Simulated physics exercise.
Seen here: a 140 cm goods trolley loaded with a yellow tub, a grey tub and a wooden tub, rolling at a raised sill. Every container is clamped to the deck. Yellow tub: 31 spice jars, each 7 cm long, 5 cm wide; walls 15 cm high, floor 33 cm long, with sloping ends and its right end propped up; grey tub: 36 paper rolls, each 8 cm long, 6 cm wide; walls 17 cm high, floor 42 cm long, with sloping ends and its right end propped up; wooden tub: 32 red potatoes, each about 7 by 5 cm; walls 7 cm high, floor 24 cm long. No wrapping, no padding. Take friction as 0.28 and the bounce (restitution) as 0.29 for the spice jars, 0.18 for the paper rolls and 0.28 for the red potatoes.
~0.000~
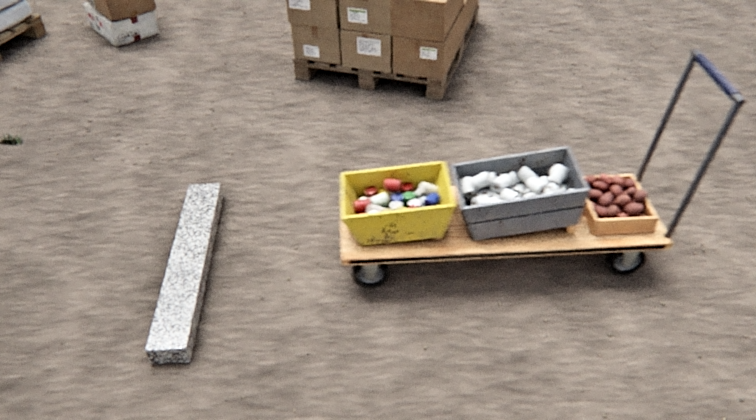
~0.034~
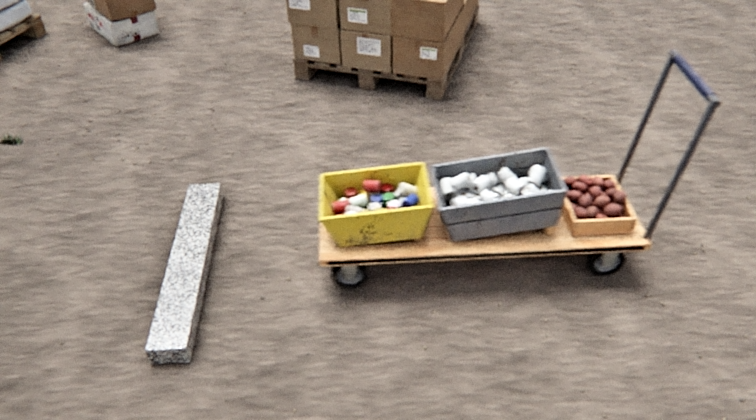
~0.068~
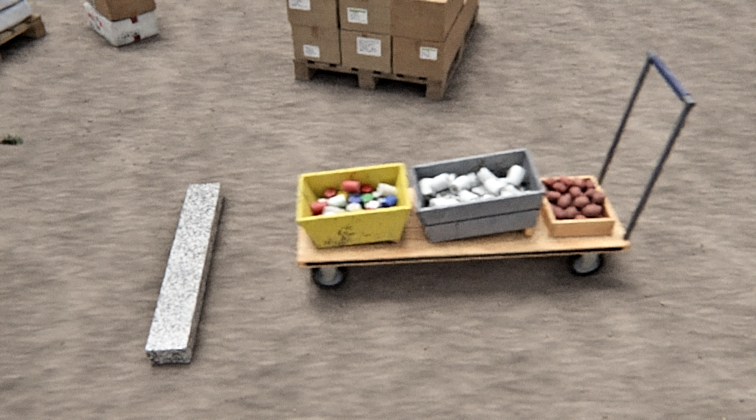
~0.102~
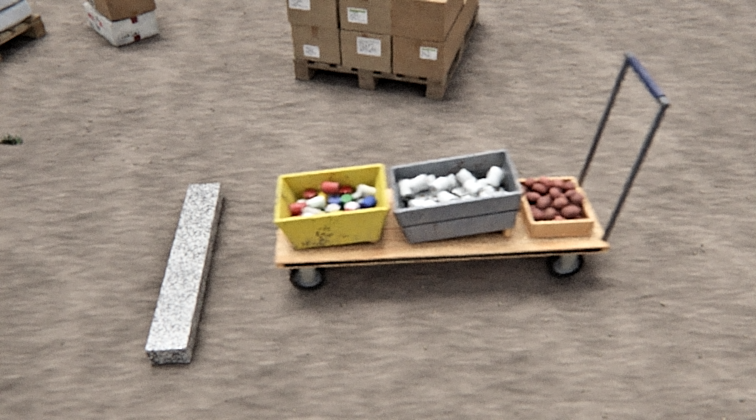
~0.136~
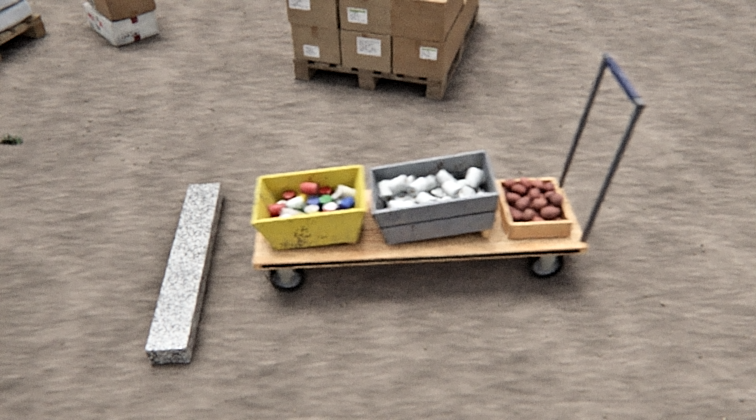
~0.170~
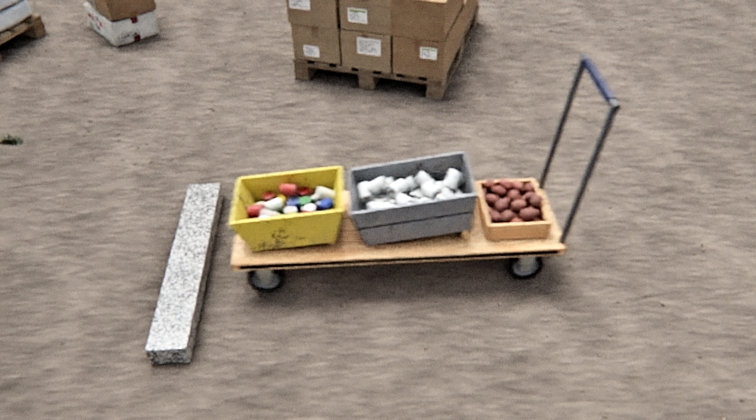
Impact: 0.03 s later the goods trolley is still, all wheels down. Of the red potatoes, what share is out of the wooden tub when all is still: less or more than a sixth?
More than a sixth of the red potatoes leave the wooden tub.
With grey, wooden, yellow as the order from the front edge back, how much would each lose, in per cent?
In that case yellow tub 0, grey tub 0, wooden tub 30 per cent.
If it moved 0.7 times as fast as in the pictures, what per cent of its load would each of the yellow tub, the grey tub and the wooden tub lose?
Then yellow tub 0, grey tub 0, wooden tub 20 per cent.
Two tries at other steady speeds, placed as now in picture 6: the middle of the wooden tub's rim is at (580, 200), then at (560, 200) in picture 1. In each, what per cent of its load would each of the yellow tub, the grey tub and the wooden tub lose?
Yellow tub 0 then 0, grey tub 0 then 0, wooden tub 10 then 0 per cent.
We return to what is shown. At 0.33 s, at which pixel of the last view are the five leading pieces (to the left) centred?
At about (196, 203).
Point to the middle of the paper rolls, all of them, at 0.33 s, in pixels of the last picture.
At about (348, 201).
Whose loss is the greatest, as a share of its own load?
It is the wooden tub.
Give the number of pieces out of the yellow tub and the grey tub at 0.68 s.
Out by then, roughly: Yellow tub 4, grey tub 2.
After 0.23 s, the wheels strike.
After 0.33 s, 0 of 31 out of the yellow tub, 0 of 36 out of the grey tub and 5 of 32 out of the wooden tub.
After 0.45 s, 2 of 31 out of the yellow tub, 1 of 36 out of the grey tub and 8 of 32 out of the wooden tub.
After 0.68 s, 4 of 31 out of the yellow tub, 2 of 36 out of the grey tub and 11 of 32 out of the wooden tub.
When it is over (at 1.19 s), 4 of 31 out of the yellow tub, 2 of 36 out of the grey tub and 11 of 32 out of the wooden tub. Asked share, 11 of 32, 34 per cent.
